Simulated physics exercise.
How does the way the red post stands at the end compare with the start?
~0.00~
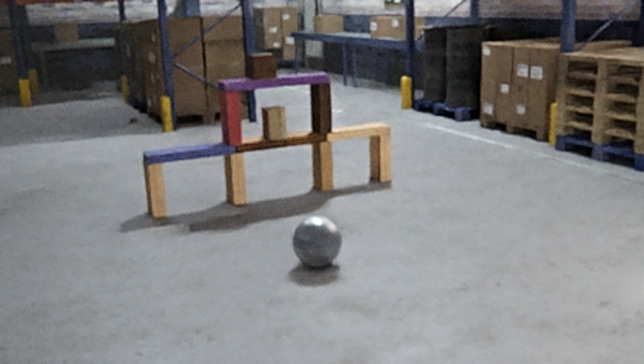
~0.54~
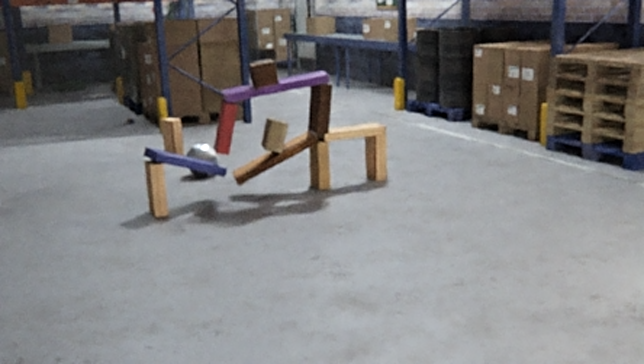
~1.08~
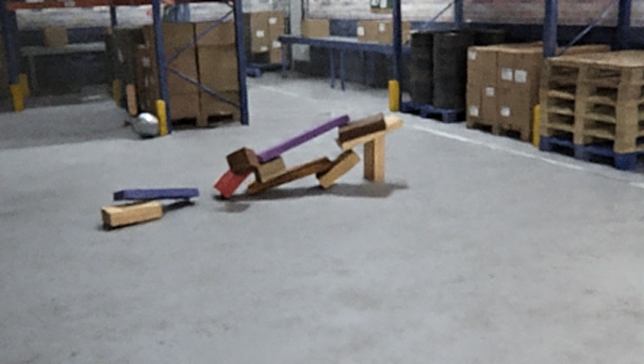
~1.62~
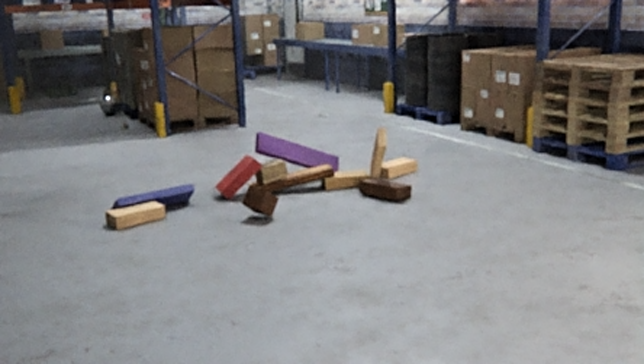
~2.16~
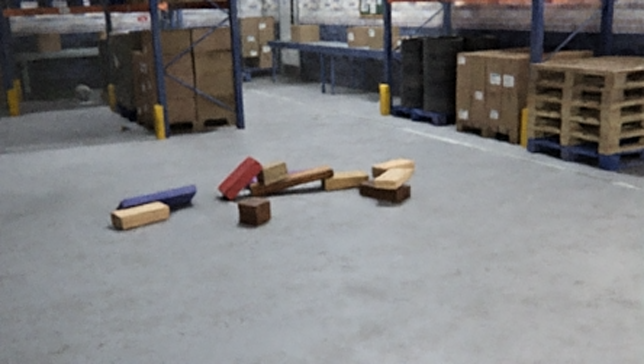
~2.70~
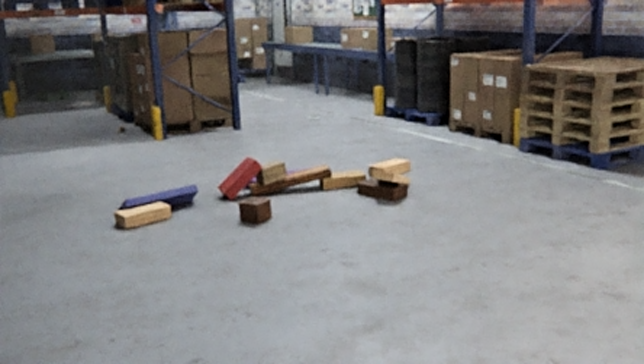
At the start the red post stood upright on the upper floor, but by the end it was leaning over low down among the fallen blocks.
